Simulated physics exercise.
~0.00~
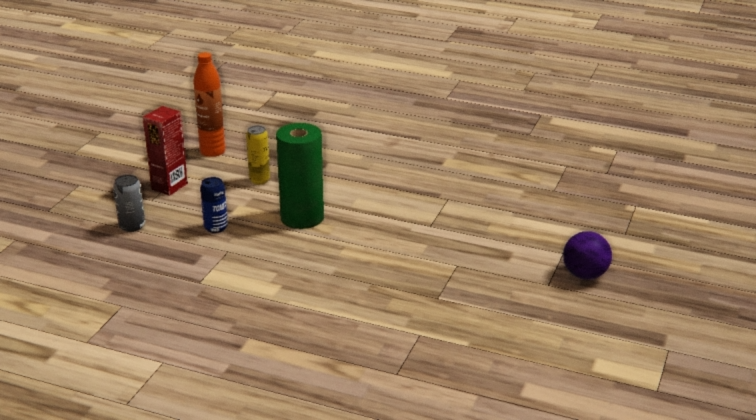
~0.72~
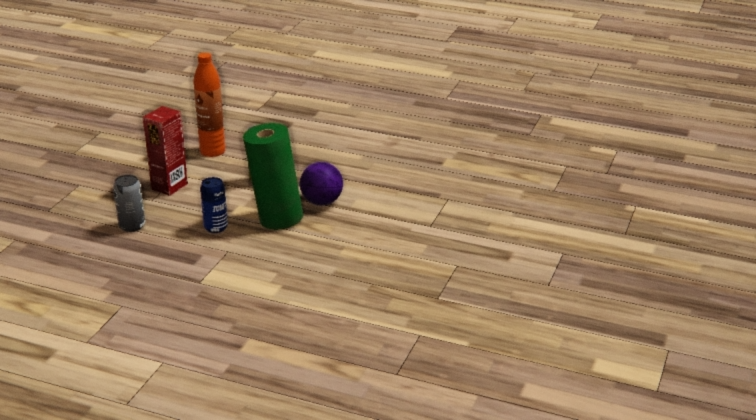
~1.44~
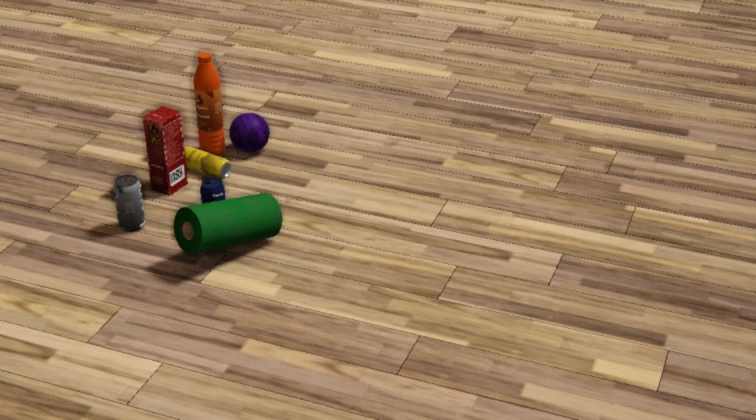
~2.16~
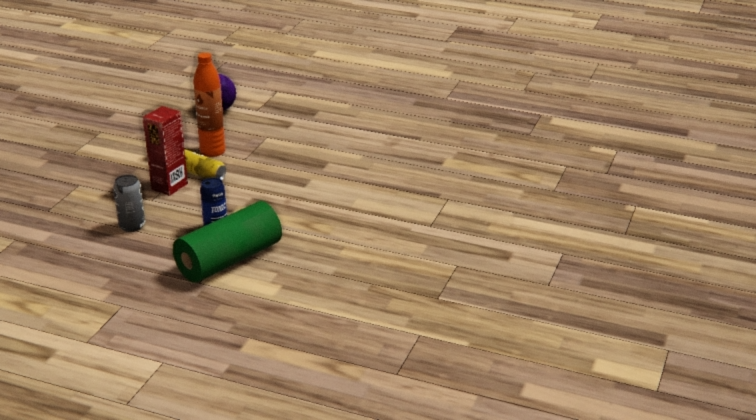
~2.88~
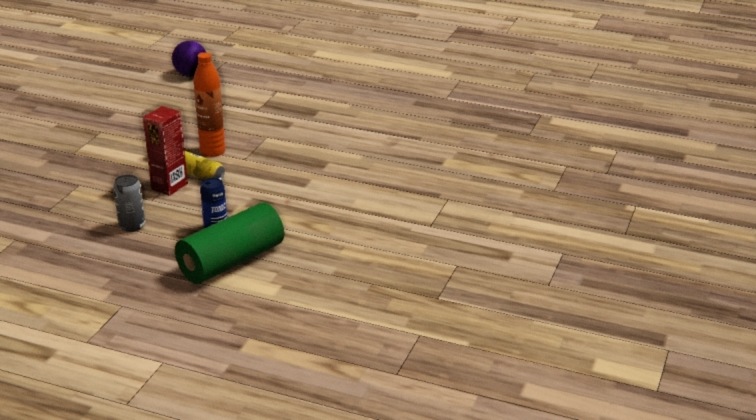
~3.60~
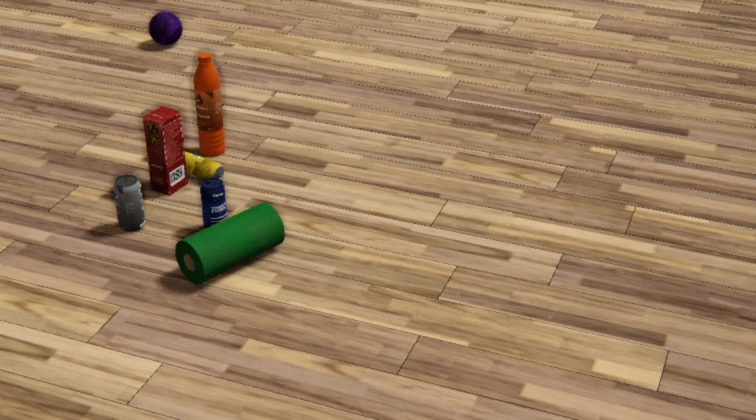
On a wooden floor, a purple ball rolls in, toppling the green roll and yellow can.
